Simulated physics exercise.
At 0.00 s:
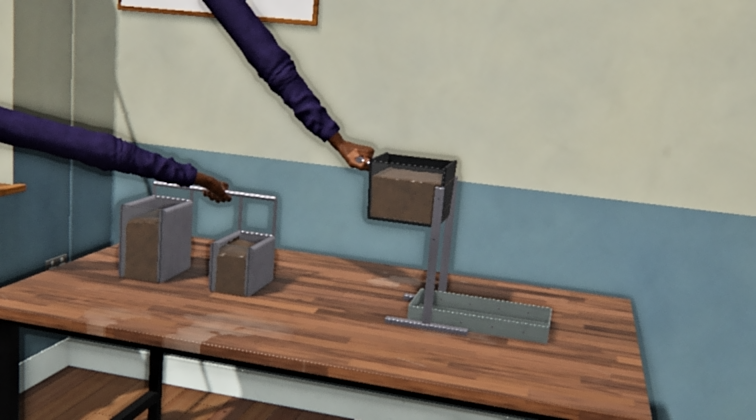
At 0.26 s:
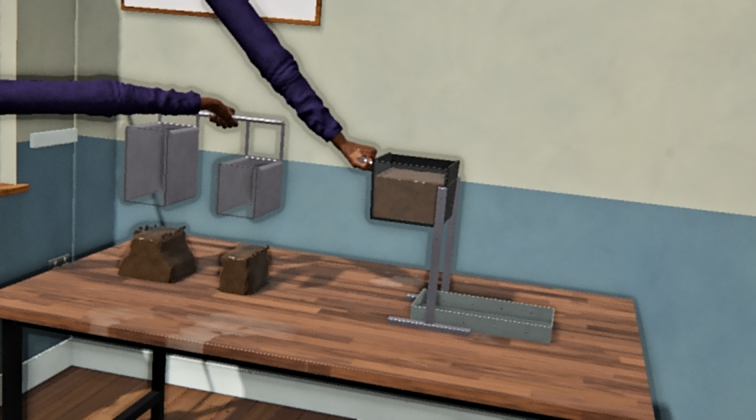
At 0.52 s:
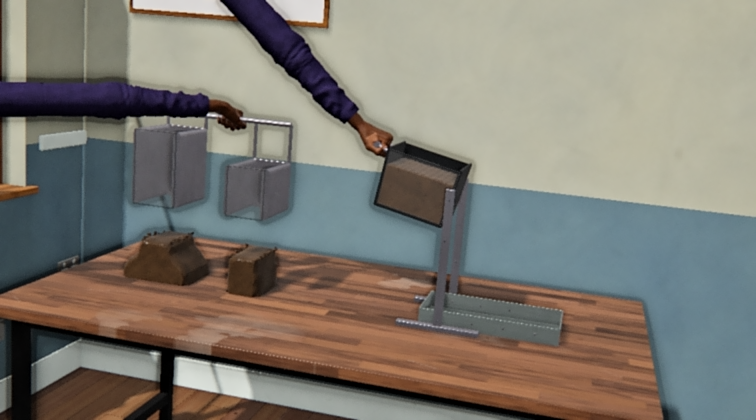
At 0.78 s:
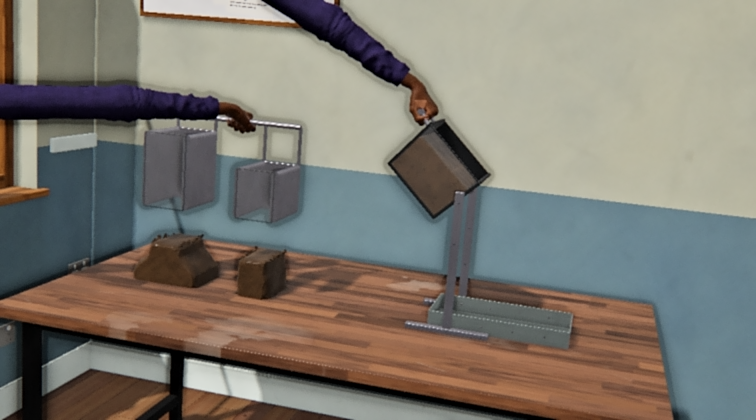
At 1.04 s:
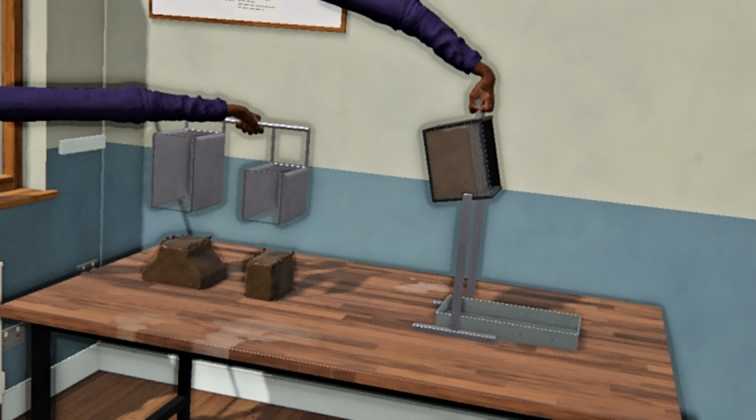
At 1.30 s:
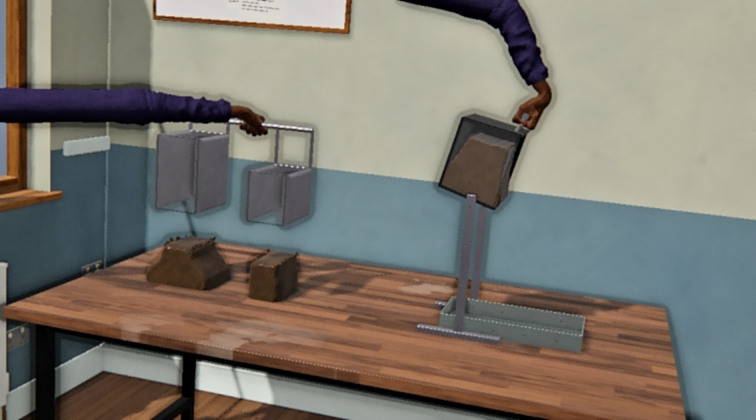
The clip shows one purple-sleeved arm lifting paired metal forms off two brown mud blocks, which slump slightly on a wooden table, then another arm tilting a mud-filled tub clockwise on its stand until it passes upright on its side.
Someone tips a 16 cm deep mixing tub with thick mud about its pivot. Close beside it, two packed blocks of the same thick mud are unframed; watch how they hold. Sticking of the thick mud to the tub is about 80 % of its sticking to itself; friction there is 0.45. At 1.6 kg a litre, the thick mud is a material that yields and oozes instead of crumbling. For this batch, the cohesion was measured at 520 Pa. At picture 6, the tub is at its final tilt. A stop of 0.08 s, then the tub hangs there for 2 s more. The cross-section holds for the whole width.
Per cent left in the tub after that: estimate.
Roughly 0 percent.
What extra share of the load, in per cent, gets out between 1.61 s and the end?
Roughly 30 per cent of the load.
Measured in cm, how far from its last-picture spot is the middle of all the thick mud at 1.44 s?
Something like 7 cm, I'd say.
By 1.44 s, the tub is at 104 degrees and holds 64 %.
By 1.61 s, the tub is at 104 degrees and holds 30 %.
By 1.78 s, the tub is at 104 degrees and holds 17 %.
By 1.95 s, the tub is at 104 degrees and holds 0 %.
By 3.30 s, at the end, the tub is at 104 degrees and holds 0 %.
